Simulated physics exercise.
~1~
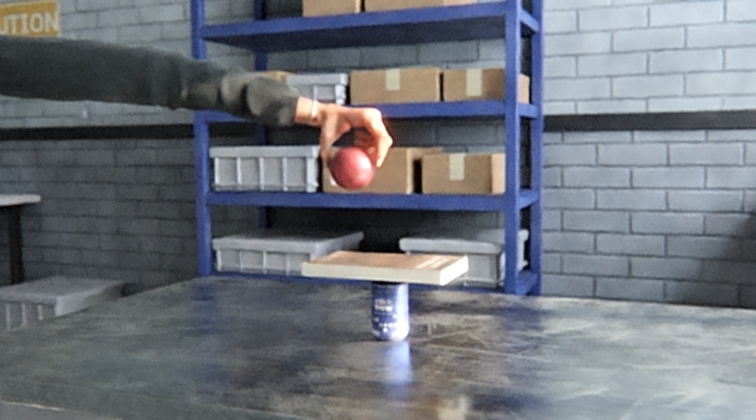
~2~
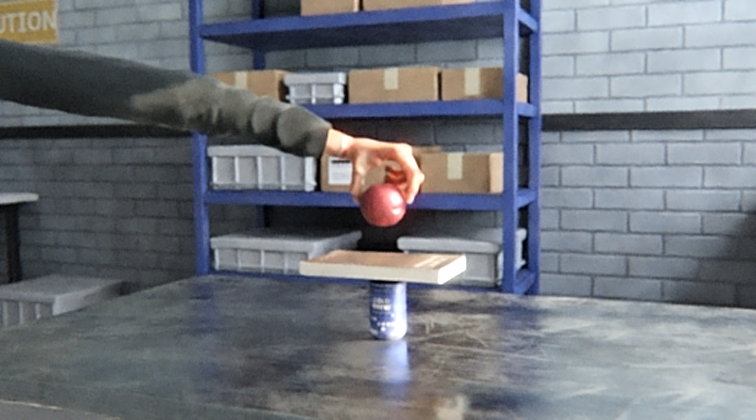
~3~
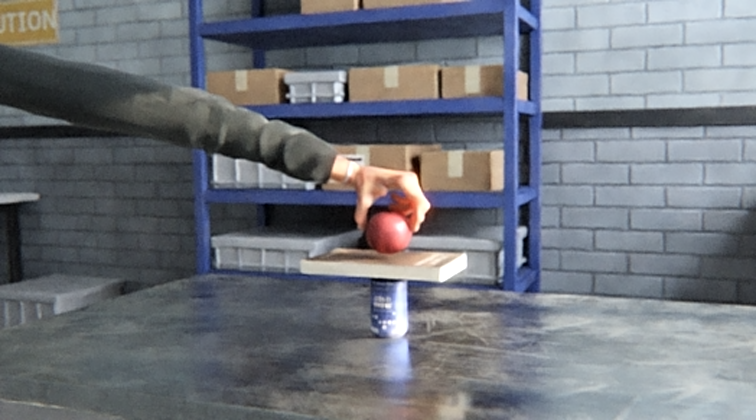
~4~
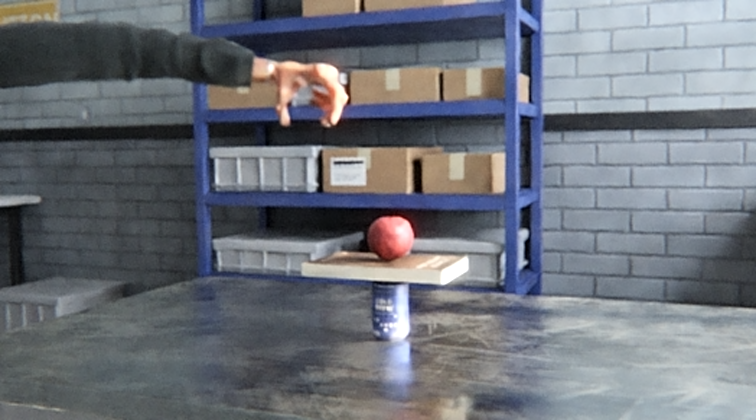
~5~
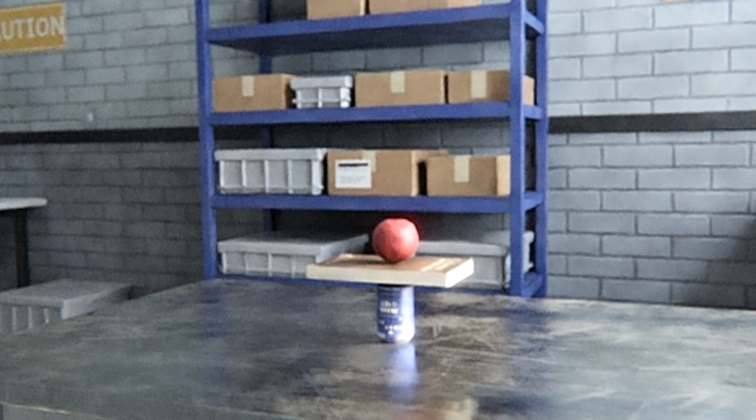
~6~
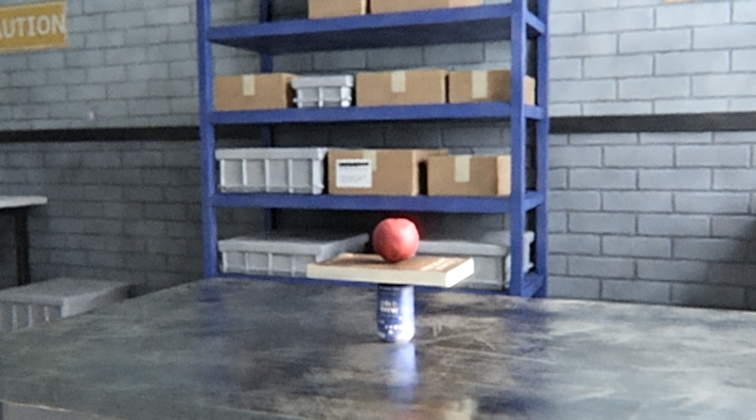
On a dark table before blue shelves of boxes, a hand lowers a red apple onto a brown book balanced on a blue can, then lets go and draws back to the left, leaving the apple resting on the book as the stack stays up.
